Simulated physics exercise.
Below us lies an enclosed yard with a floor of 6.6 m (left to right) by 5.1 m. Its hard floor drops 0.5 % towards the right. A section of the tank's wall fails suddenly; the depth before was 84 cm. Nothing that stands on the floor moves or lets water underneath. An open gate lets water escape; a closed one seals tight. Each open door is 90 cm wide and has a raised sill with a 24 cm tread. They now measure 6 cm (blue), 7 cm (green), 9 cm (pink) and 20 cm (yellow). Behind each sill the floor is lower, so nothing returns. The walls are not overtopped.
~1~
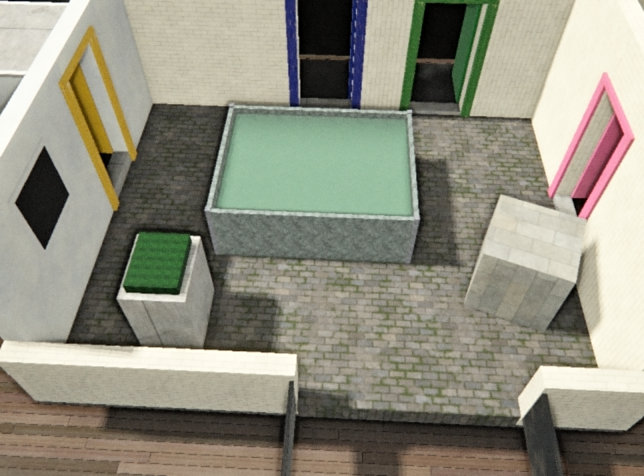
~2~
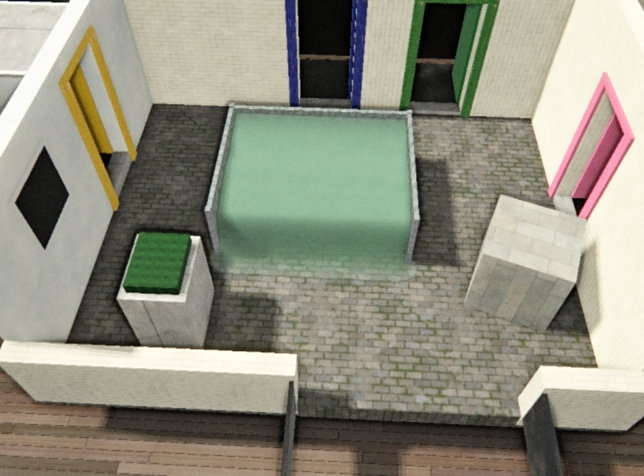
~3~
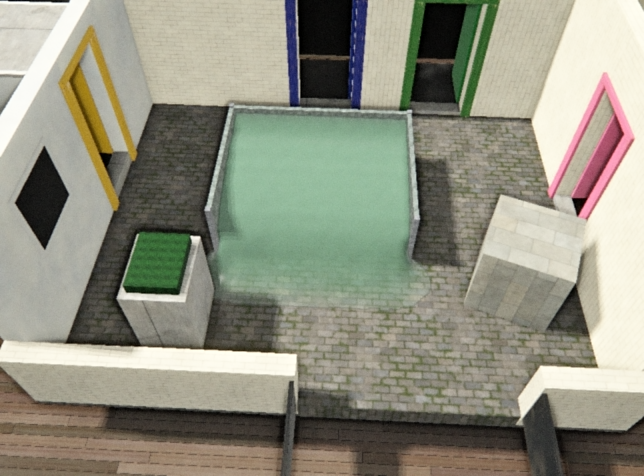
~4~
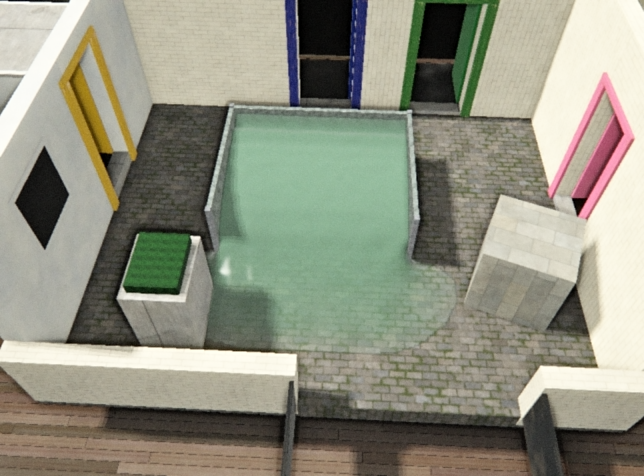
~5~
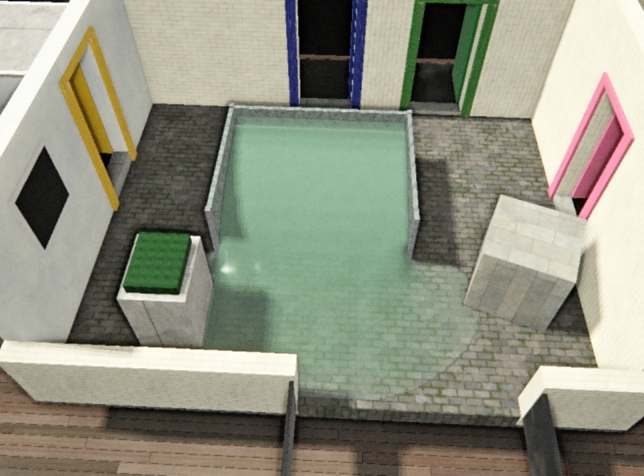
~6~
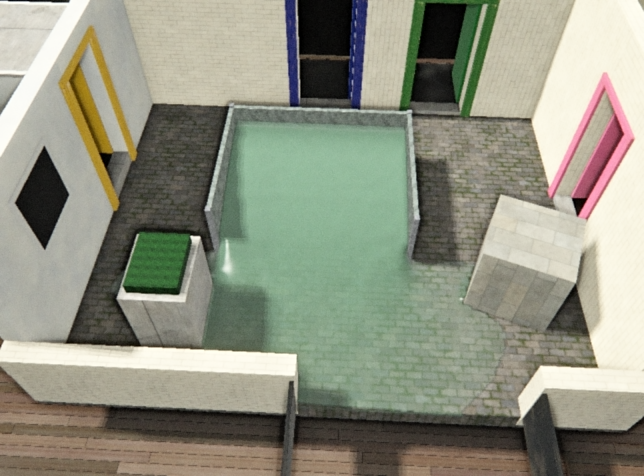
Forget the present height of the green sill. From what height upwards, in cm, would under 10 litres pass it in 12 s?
Close to 8 cm is just enough.
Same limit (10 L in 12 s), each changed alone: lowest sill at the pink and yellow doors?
Roughly 7.5 cm at pink and 6.0 cm at yellow.
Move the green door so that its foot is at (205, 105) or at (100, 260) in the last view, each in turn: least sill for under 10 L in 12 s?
About 19 and 14.0 cm.
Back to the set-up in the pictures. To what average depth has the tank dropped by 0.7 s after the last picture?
Some 38 cm.
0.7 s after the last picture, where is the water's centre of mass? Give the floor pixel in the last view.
Around (303, 258).
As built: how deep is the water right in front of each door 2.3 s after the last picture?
Depths in cm: Blue 0, green 0, pink 1, yellow 7.
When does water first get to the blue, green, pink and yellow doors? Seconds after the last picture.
Blue 3.6 s, green 4.5 s, pink 2.4 s, yellow 0.9 s.
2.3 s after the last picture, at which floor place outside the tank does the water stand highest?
Near (71, 374).
Then, 0.7 s after the last picture water covers 40 % of the floor, deepest (56 cm) near (249, 383); it has not reached the green door.
Then, 2.3 s after the last picture water covers 55 % of the floor, deepest (32 cm) near (71, 374); it has not reached the green door.
Then, 11.3 s after the last picture water covers 100 % of the floor, deepest (11 cm) near (537, 263); 8 cm at the green door, 14 litres in over its 7 cm sill.
At the green door as built, the water peaked near 11 cm, 6.5 s after the last picture.
With a sill of 7 cm, 14 litres would have come in within the 12 s; with 9.5 cm, 4 litres. So under 10 litres takes about 8 cm.
